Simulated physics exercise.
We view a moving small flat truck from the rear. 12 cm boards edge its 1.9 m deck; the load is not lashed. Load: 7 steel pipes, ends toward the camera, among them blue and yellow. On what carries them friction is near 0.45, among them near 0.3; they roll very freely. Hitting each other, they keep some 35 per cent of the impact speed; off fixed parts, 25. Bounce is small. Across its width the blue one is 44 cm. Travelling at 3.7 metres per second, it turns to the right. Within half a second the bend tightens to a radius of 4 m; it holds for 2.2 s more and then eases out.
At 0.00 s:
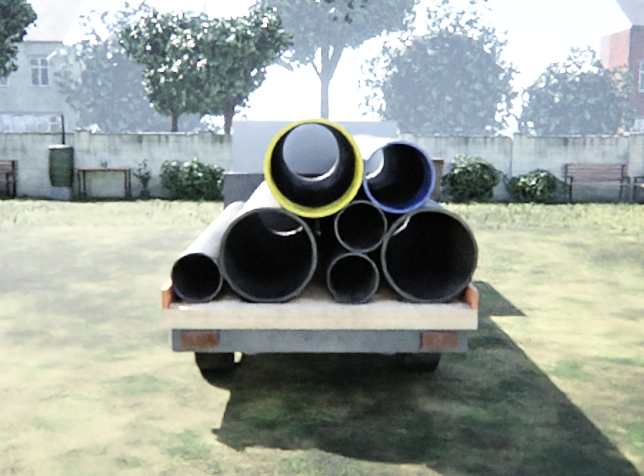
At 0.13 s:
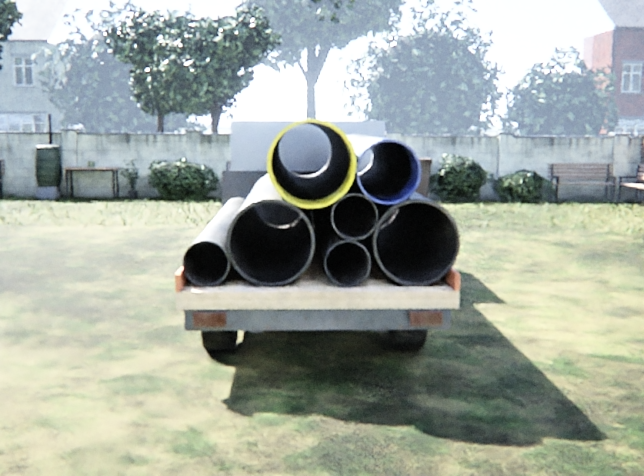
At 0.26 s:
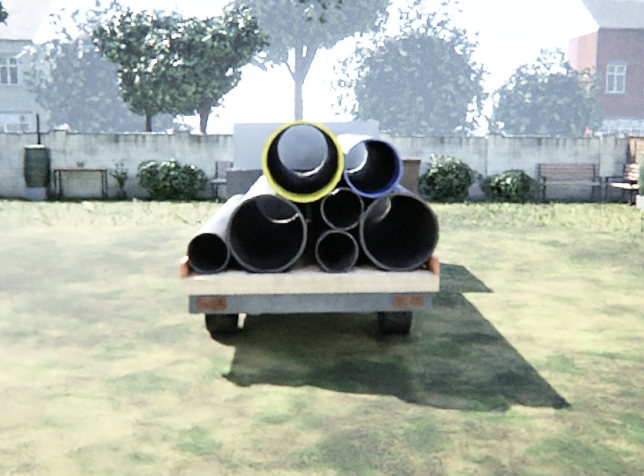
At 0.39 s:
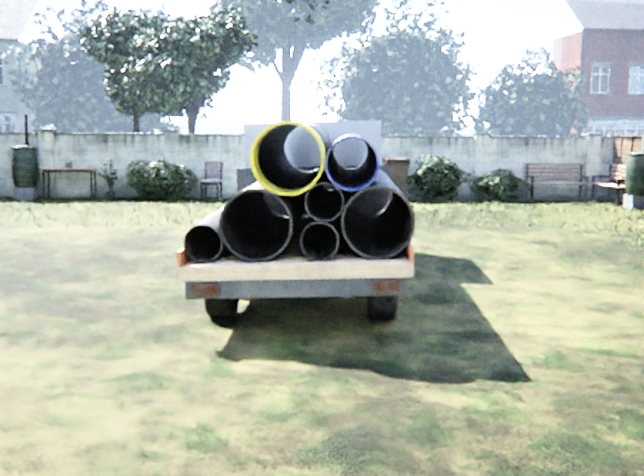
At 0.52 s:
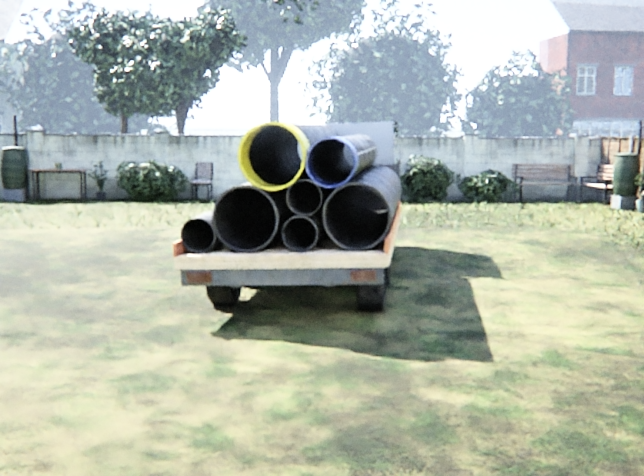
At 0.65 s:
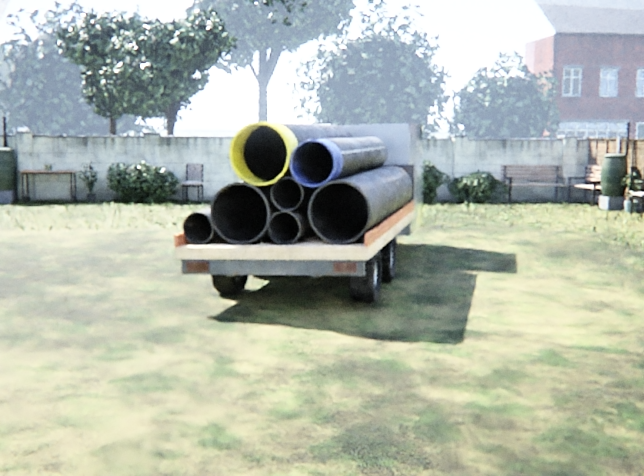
To begin with, a small flat truck is seen from behind on a grassy area, carrying seven pipes stacked on its bed, the upper two rimmed yellow and blue. It drives away from the camera, then turns to the right, gradually revealing its right side, while the pipes remain stacked.
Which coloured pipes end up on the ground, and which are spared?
As for blue, it doesn't come off; as for yellow, it drops over the side.
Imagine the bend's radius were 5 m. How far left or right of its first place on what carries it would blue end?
Roughly 10 cm, towards the left.
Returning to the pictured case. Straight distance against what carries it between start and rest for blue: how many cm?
Blue: 10.
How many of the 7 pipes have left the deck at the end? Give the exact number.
Tally at the end: 1.
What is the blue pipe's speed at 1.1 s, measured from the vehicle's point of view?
0.0 m/s, roughly.
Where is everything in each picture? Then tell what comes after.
The first frame shows blue at (400, 177), yellow at (314, 168); 4 of the 7 make up the bottom layer.
The second frame shows blue at (389, 172), yellow at (312, 164); the deck is level.
The third frame shows blue at (373, 168), yellow at (303, 161); the deck slopes 1° down to the left.
The fourth frame shows blue at (352, 164), yellow at (287, 159); the deck slopes 2° down to the left.
The fifth frame shows blue at (330, 163), yellow at (271, 156); the deck slopes 2° down to the left.
The sixth frame shows blue at (312, 164), yellow at (259, 154); the deck slopes 2° down to the left.
After 1.1 s, blue is up on others, 60 cm from the right edge; yellow is up on others, 60 cm from the left edge, rolling left; 0 gone from the deck.
After 1.6 s, blue is up on others, 60 cm from the right edge; yellow is over the left board and falling; 1 gone from the deck.
At rest (5.5 s), blue is up on others, 55 cm from the right edge; yellow is over the left board and gone; 1 gone from the deck.
